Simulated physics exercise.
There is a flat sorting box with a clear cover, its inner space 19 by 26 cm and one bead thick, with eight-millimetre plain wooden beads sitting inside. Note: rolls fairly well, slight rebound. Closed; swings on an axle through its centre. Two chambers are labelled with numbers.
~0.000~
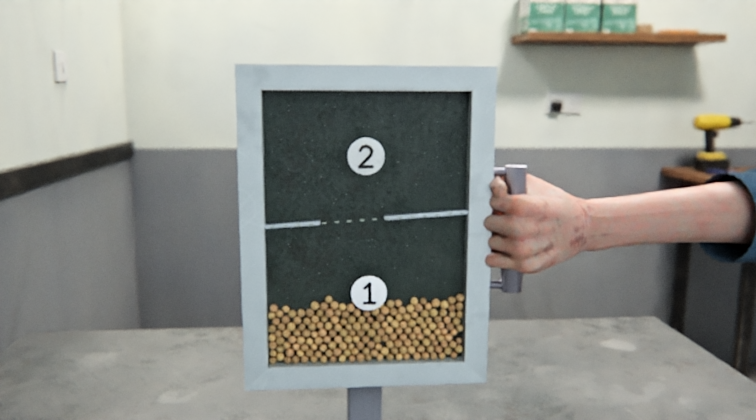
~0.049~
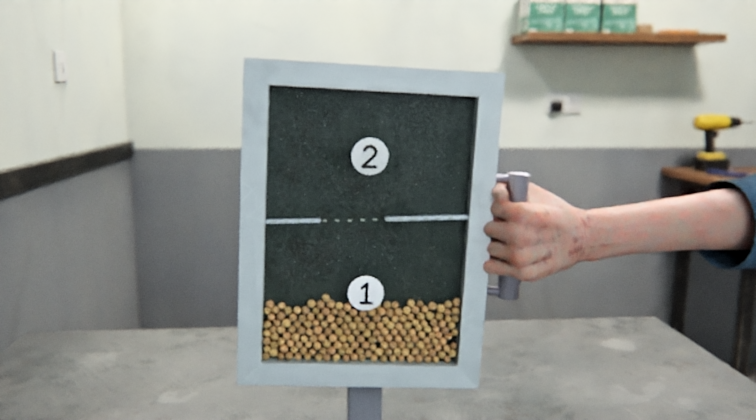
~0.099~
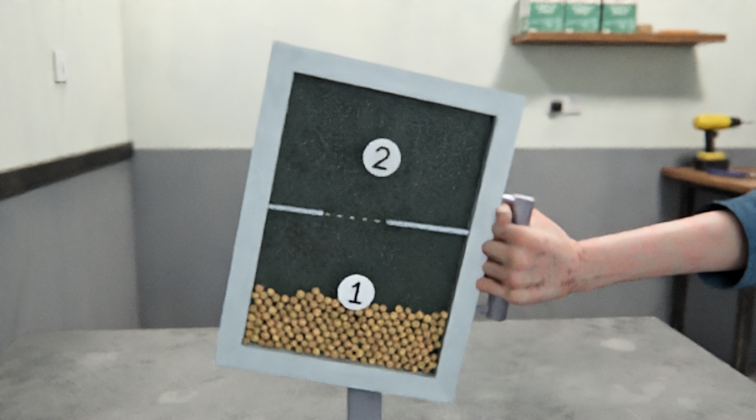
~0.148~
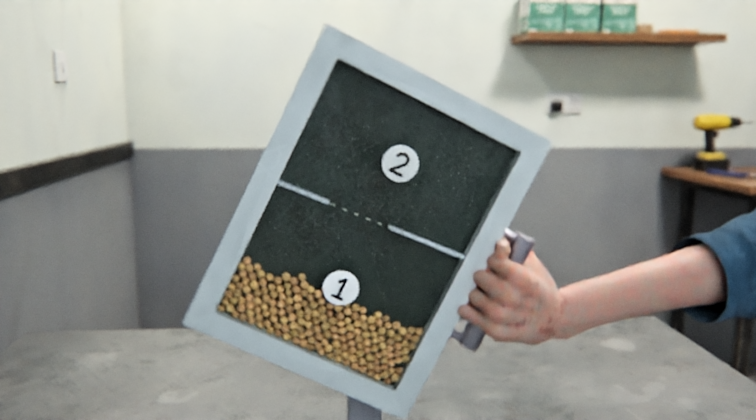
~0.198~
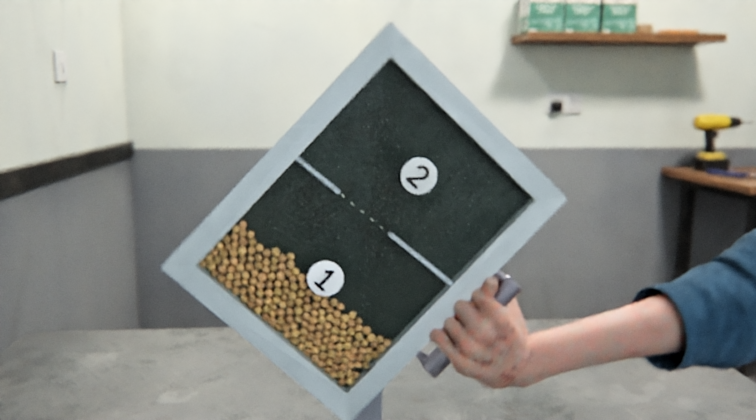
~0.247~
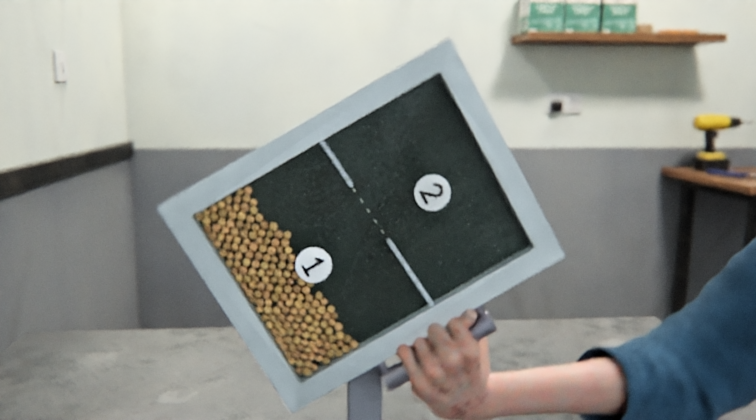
A hand gripping the handle on the right turned a framed box clockwise, slowly at first and then well onto its side, while the wooden beads stayed heaped in the chamber labelled one.
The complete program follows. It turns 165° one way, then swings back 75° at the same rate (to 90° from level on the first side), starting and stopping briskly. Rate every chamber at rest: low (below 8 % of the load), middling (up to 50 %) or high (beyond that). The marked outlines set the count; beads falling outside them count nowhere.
No. 1: High; no. 2: Middling.
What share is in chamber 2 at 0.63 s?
Some 20 per cent.
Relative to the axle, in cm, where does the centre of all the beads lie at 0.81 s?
About 1 cm left and 5 cm below.
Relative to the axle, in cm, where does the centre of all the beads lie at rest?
Offset approx. 2 cm right, 7 cm below.
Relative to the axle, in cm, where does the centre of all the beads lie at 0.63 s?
Position estimate: Left 4 cm, above 1 cm.
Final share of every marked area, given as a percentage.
In per cent: Chamber 1 holds 55 and chamber 2 holds 45.
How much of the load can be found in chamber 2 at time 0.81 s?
45 per cent.
After 0.63 s, it stands 165° clockwise; the beads' middle is 4 cm left of and 1 cm above the centre; no. 1, 80 %, no. 2, 20 %.
After 0.81 s, it stands 127° clockwise; the beads' middle is 1 cm left of and 5 cm below the centre; no. 1, 55 %, no. 2, 45 %.
After 0.99 s, it stands 90° clockwise; the beads' middle is 3 cm right of and 6 cm below the centre; no. 1, 55 %, no. 2, 45 %.
All still by 2.0 s, it stands 90° clockwise; no. 1, 55 %, no. 2, 45 %.
